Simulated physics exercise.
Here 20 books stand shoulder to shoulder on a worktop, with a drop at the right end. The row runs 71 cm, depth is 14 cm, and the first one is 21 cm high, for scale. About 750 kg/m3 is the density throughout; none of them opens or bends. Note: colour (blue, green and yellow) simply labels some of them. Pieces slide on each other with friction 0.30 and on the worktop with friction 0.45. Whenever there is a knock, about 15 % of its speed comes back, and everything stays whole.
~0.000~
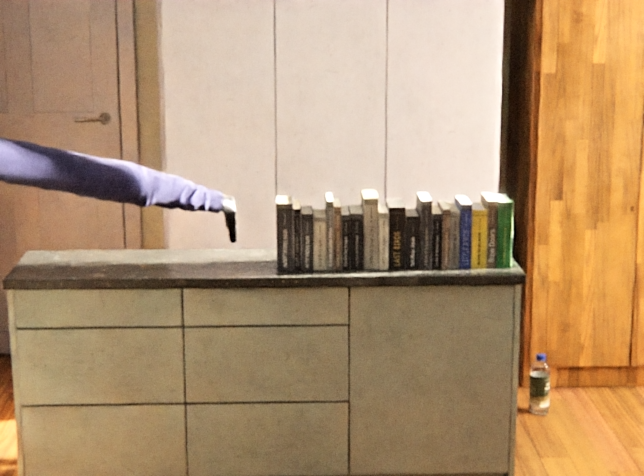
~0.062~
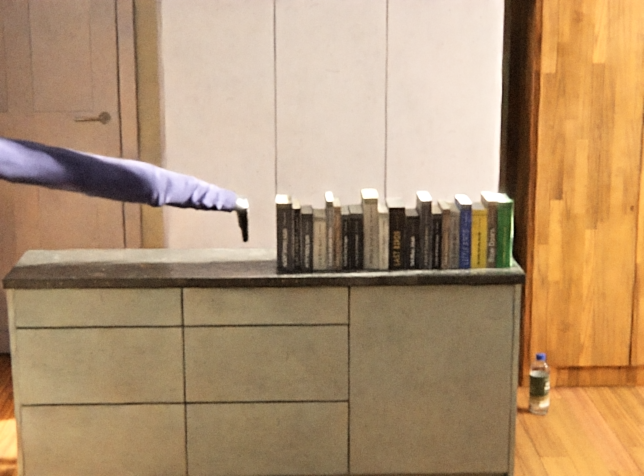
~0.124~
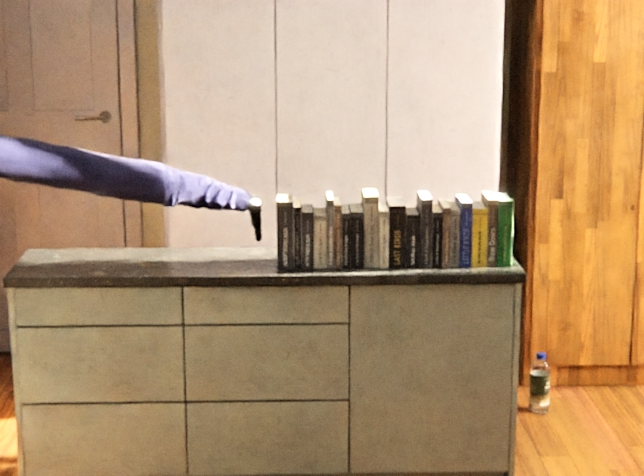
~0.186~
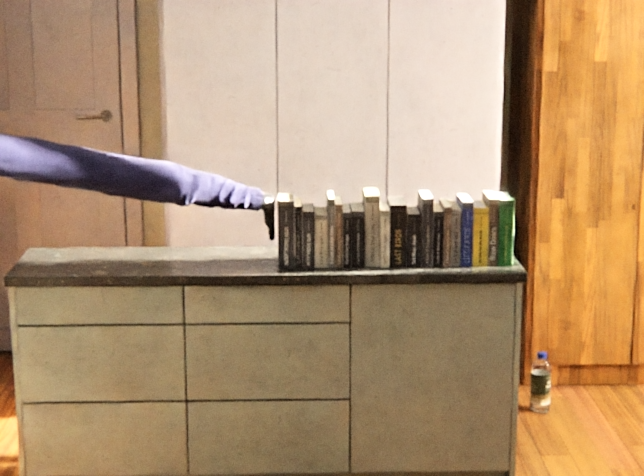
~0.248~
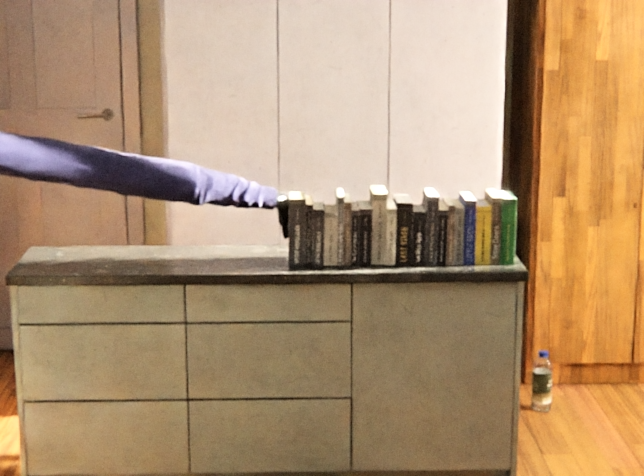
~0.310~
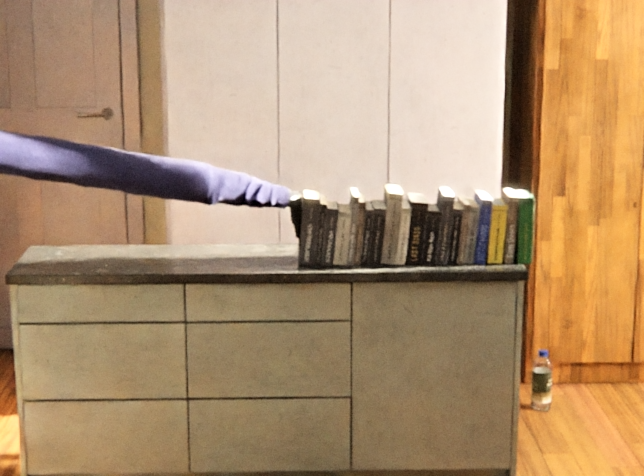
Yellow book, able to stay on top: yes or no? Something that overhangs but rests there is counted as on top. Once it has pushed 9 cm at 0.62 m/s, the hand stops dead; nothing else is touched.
No.
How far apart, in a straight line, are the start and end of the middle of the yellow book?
I'd say close to 85 cm away from its start.
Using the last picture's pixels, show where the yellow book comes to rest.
It stops roughly at (604, 460).
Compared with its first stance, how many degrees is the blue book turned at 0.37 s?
About 15°.
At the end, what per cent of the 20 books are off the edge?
Around 20 per cent, I'd say.
By 0.37 s, none of the 20 books off the edge, 20 disturbed; yellow book tilted 14°; green book tilted 17°.
By 0.54 s, 1 of the 20 books off the edge; yellow book tilted 49°; green book tilted 74°, 23 cm lower.
By 0.80 s, 4 of the 20 books off the edge; yellow book on its side; blue book upside down.
When it is over (1.1 s), 4 of the 20 books off the edge; yellow book tilted 75°, 75 cm lower; blue book upside down; green book on its side. In pixels of the last frame, middles, yellow book near (604, 460), blue book near (553, 448).
